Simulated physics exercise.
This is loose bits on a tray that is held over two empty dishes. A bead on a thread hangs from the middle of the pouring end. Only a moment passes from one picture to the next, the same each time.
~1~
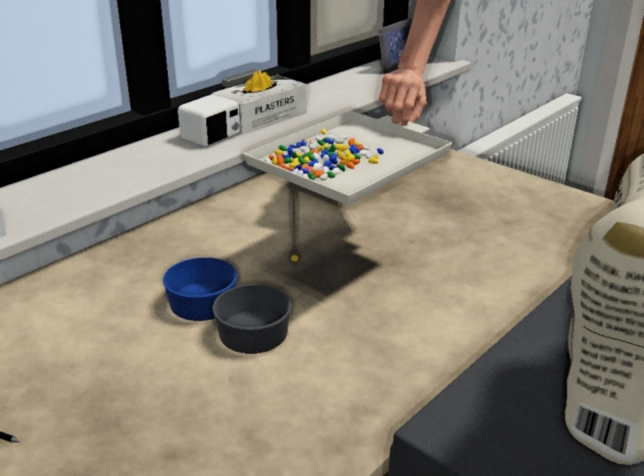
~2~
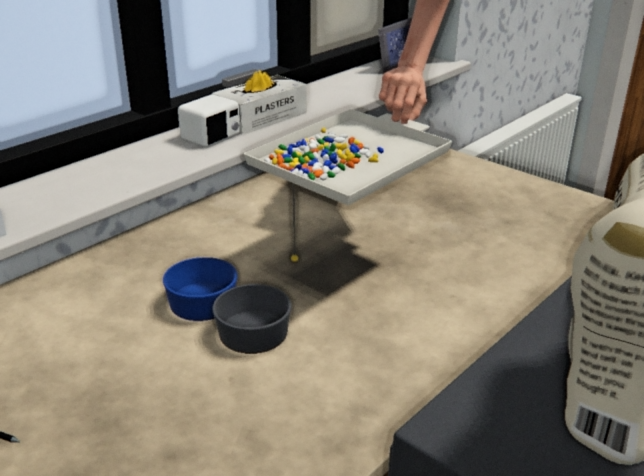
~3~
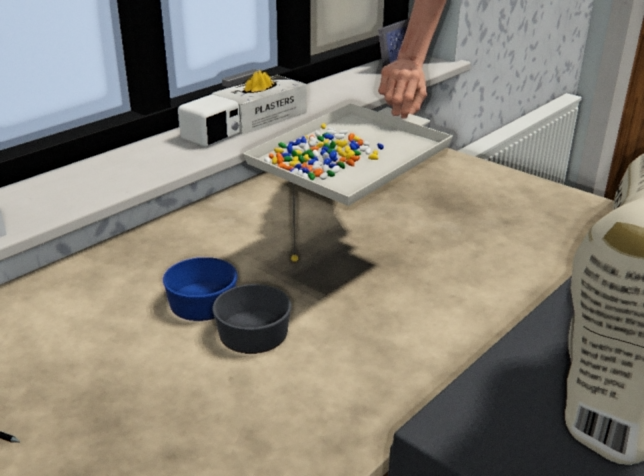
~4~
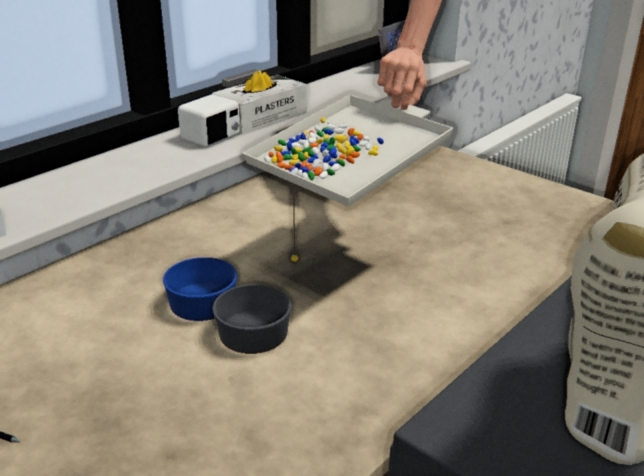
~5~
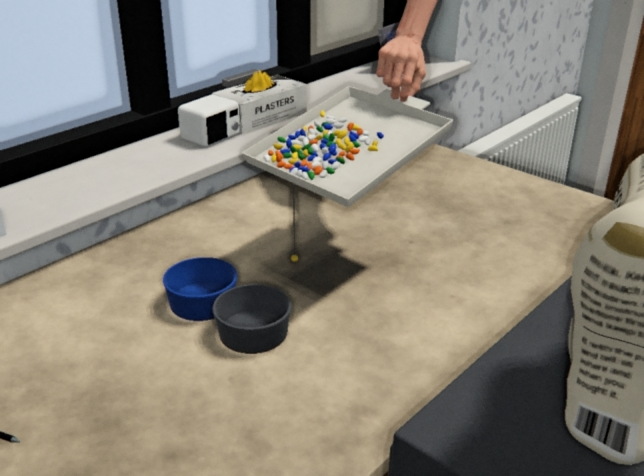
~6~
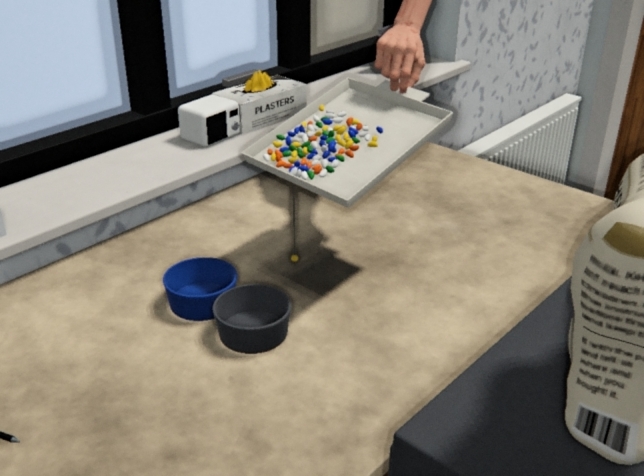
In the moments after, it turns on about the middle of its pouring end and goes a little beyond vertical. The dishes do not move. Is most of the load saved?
Caught overall: Only the smaller part.
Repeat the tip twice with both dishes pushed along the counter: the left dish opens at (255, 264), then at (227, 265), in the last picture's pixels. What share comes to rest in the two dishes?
First some 70, then 80 per cent.
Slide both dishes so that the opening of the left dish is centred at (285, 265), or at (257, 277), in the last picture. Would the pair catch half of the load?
One: Less than half. Two: Most of it.
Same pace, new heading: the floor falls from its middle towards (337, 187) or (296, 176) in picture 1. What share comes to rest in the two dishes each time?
About 20 and 20 per cent.
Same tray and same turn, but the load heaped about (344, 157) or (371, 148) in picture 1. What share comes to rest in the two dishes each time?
In turn 30 and 30 in a hundred.
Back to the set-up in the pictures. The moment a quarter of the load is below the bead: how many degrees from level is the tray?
Roughly 110°.
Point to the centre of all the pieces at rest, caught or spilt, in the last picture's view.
Roughly at (285, 315).
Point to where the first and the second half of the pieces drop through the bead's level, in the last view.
Early half (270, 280), late half (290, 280).
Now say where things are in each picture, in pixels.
Corners of the pouring end near (247, 153) and (349, 193), level; middle of the load near (323, 156), jelly beans; left dish near (173, 302); right dish near (225, 333); bead on its thread near (295, 258), in the first frame.
Corners of the pouring end near (247, 153) and (349, 194), level; middle of the load near (323, 155), in the second frame.
Corners of the pouring end near (247, 153) and (348, 194), tipped barely, lowest at the right corner; middle of the load near (323, 153), in the third frame.
Corners of the pouring end near (246, 153) and (348, 195), tipped a little, lowest at the right corner; middle of the load near (323, 150), in the fourth frame.
Corners of the pouring end near (246, 152) and (348, 197), tipped a little, lowest at the right corner; middle of the load near (323, 147), in the fifth frame.
Corners of the pouring end near (245, 152) and (347, 198), tipped a little, lowest at the right corner; middle of the load near (322, 144); left dish near (173, 302); right dish near (225, 333), in the sixth frame.
Shortly afterwards, tray tipped steeply; the whole lot on the tray.
Next, tray tipped right over; all but a few on the tray; only a few outside both.
Some moments later, tray tipped past a quarter turn; near a quarter in the right dish; a little in the left dish; near two thirds outside both.
In the end, tray tipped past a quarter turn; near a quarter in the right dish; a little in the left dish; near two thirds outside both.
